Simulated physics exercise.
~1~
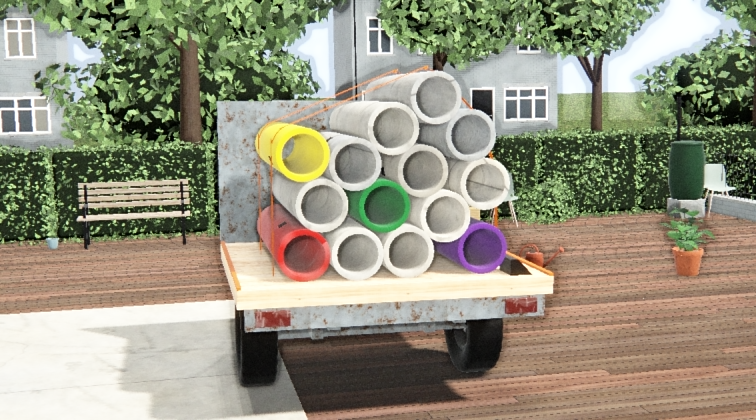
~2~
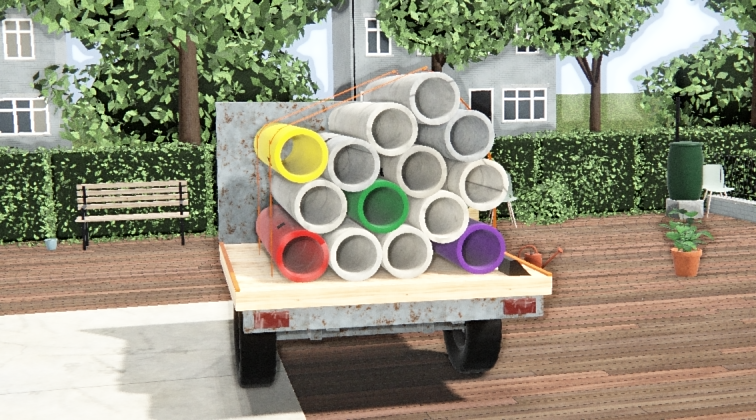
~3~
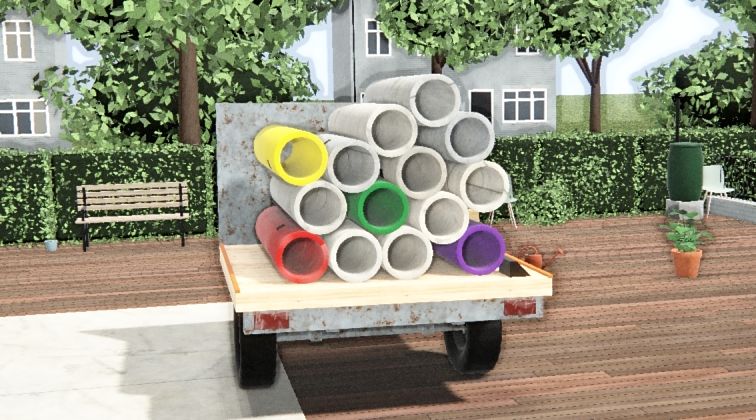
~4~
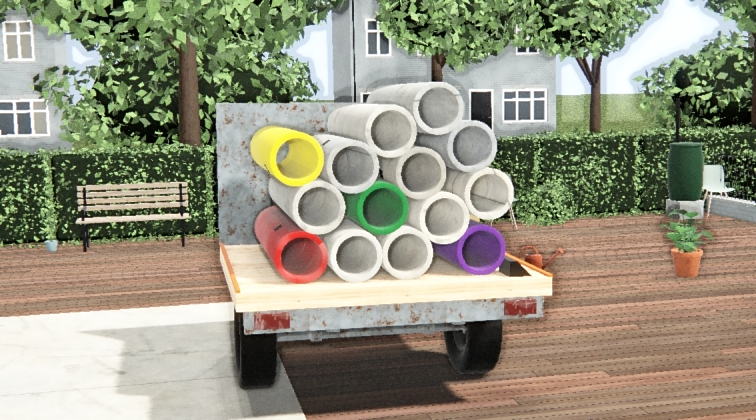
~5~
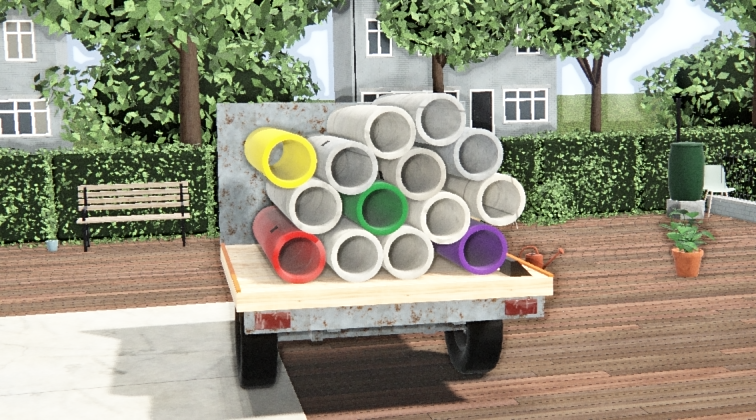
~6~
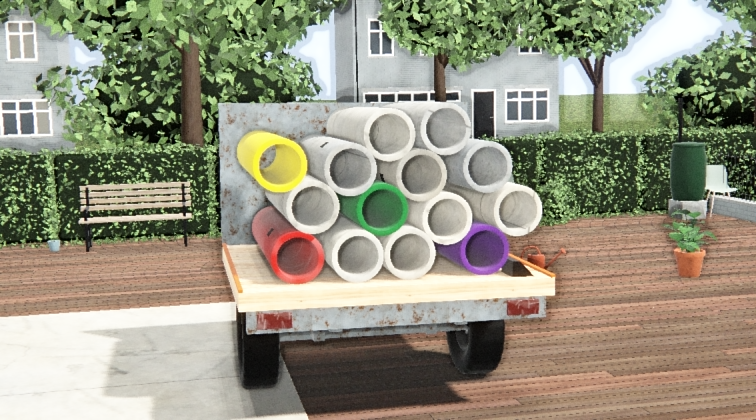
A stack of thick-walled concrete pipes sits on a flat farm trailer seen from behind, parked on a paved and planked yard before a hedge, trees and grey houses. Yellow is at the upper left, red below it, green in the middle and purple at the lower right. The orange straps disappear, then the upper grey pipes shift down and right while yellow edges left, the view staying still.
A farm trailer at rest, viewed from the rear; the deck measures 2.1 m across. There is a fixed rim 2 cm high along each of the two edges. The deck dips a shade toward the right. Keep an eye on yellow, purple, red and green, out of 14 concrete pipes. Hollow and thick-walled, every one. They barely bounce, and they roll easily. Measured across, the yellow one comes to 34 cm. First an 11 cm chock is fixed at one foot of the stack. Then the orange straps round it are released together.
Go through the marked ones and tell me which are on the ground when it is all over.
Yellow ends on the ground. Purple does not. Red ends on the ground. Green does not.
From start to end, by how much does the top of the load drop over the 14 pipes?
70 cm.
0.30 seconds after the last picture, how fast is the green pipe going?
Speed: Around 0.2 m/s.
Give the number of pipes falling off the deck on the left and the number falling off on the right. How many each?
On the left it's 5, and on the right it's 3.
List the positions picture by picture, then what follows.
Yellow at (303, 155), purple at (483, 249), red at (305, 256), green at (385, 207); straps on; chock at (513, 267); the deck is a shade lower on the right; 4 of the 14 lie on the deck itself, in the first frame.
Yellow at (302, 156), purple at (482, 250), red at (303, 257), green at (384, 208); straps tight, in the second frame.
Yellow at (302, 159), purple at (482, 251), red at (303, 259), green at (384, 209); no straps, in the third frame.
Yellow at (297, 160), purple at (482, 251), red at (302, 259), green at (383, 209); no straps, in the fourth frame.
Yellow at (290, 161), purple at (484, 250), red at (300, 259), green at (383, 210); no straps, in the fifth frame.
Yellow at (280, 166), purple at (485, 251), red at (298, 259), green at (383, 210); no straps; chock at (515, 268), in the sixth frame.
Then, 0.3 s after the last picture, yellow is up on others, 5 cm from the left edge, rolling left; purple is on the deck, 45 cm from the right edge; red is on the deck, 30 cm from the left edge, rolling left; green is up on others, 90 cm from the left edge, rolling left; 1 gone from the deck.
Then, 0.6 s after the last picture, yellow is dropping off the left side; red is on the deck, 15 cm from the left edge, rolling left; green is up on others, 85 cm from the left edge, rolling left; no change for purple; 2 gone from the deck.
Then, 1.0 s after the last picture, yellow is on the ground to the left; red is dropping off the left side; green is up on others, 70 cm from the left edge, rolling left; no change for purple; 4 gone from the deck.
At rest (4.7 s after the last picture), yellow is down on the left; purple is on the deck, 45 cm from the right edge; red is down on the left; green is on the deck, 30 cm from the left edge; 8 gone from the deck.
